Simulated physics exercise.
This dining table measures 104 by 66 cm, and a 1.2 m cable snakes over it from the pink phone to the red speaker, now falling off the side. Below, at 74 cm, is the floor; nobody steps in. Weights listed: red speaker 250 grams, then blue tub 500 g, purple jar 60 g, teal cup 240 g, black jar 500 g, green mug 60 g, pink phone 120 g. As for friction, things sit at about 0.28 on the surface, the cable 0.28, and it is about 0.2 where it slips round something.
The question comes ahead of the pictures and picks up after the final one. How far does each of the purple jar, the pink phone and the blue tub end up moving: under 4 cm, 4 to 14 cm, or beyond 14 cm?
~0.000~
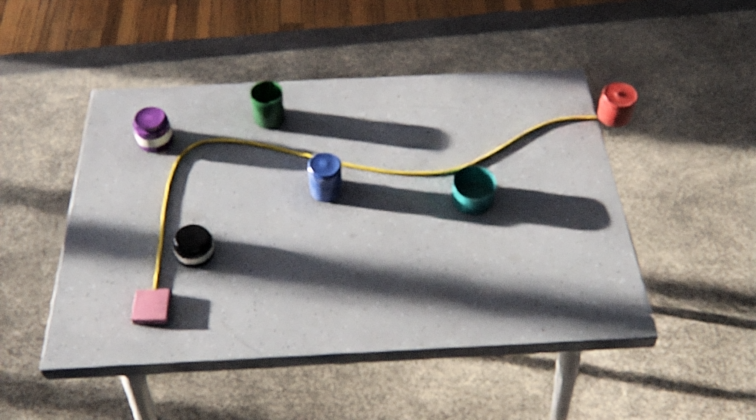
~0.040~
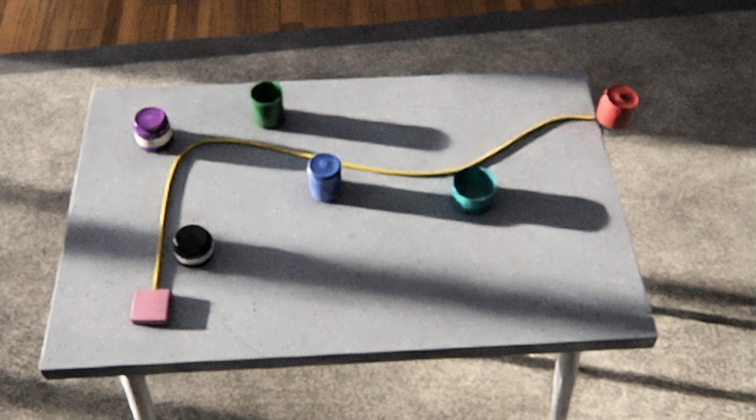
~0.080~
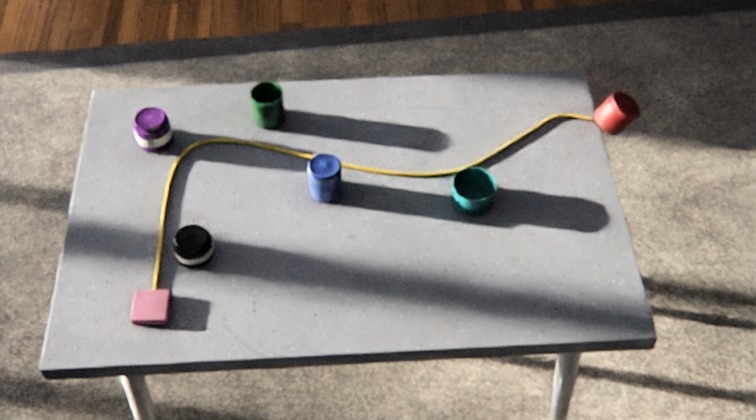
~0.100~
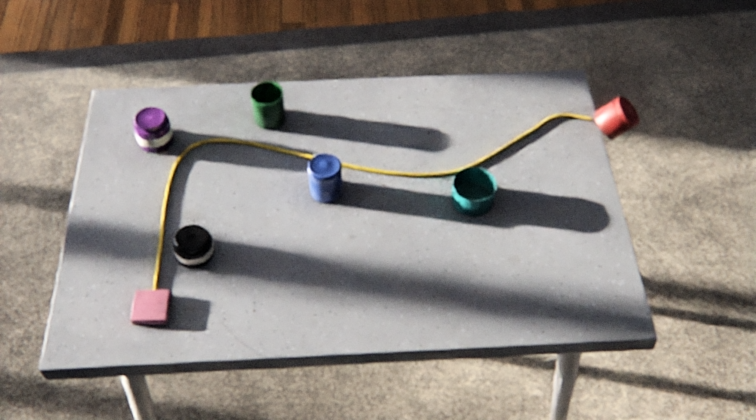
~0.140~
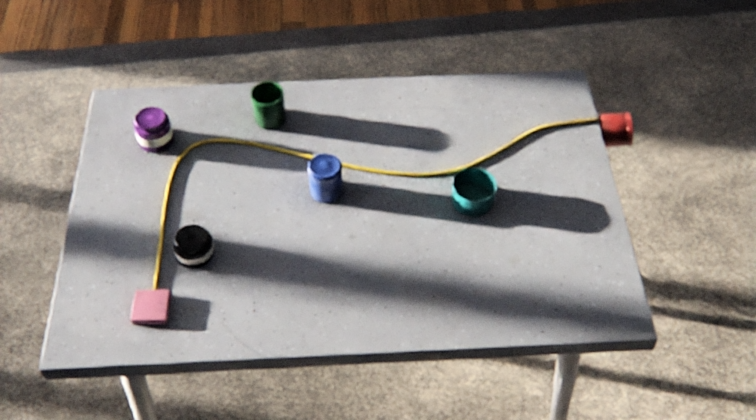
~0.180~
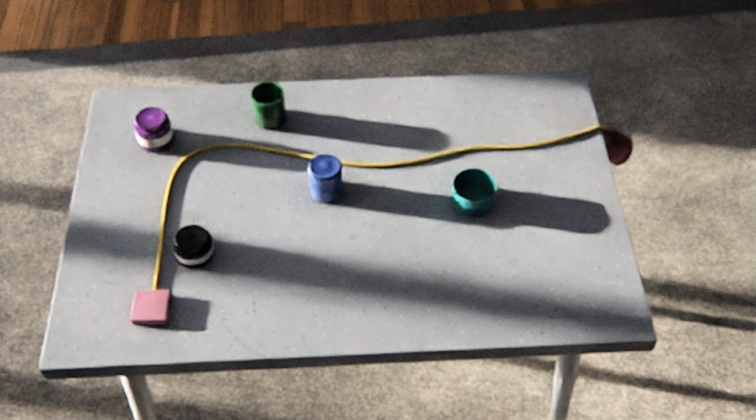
Outcome: The purple jar will show a small displacement. The pink phone will show a big displacement. The blue tub will show a small displacement.
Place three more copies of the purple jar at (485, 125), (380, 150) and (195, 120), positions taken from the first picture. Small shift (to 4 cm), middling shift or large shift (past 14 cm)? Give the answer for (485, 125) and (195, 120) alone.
Taking them in that order, the first shows only a little movement and the second shows only a little movement.
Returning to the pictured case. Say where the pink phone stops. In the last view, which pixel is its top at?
(458, 83).
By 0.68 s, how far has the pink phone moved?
By then the pink phone has moved close to 45 cm.
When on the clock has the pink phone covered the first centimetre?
Pink phone: 0.32 s.
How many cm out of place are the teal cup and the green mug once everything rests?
About: Teal cup 0 cm, green mug off the top.
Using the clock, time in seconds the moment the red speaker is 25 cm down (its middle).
Answer: 0.30 s on the clock.
After 0.4 s, the cable's tail end at (188, 234); pink phone 15 cm off its start, red speaker over the edge, black jar 3 cm off its start.
After 0.7 s, the cable's tail end at (287, 137); pink phone 44 cm off its start, red speaker over the edge, black jar 3 cm off its start.
After 0.9 s, the cable's tail end at (414, 96); pink phone 67 cm off its start at (398, 95), green mug 12 cm off its start at (283, 70), red speaker over the edge.
After 1.2 s, the cable's tail end at (469, 87); pink phone 77 cm off its start, green mug over the edge, red speaker over the edge.
After 2.4 s, the cable's tail end at (474, 88); pink phone 78 cm off its start at (458, 83), blue tub 0 cm off its start at (325, 166), purple jar 0 cm off its start at (150, 117), green mug over the edge.
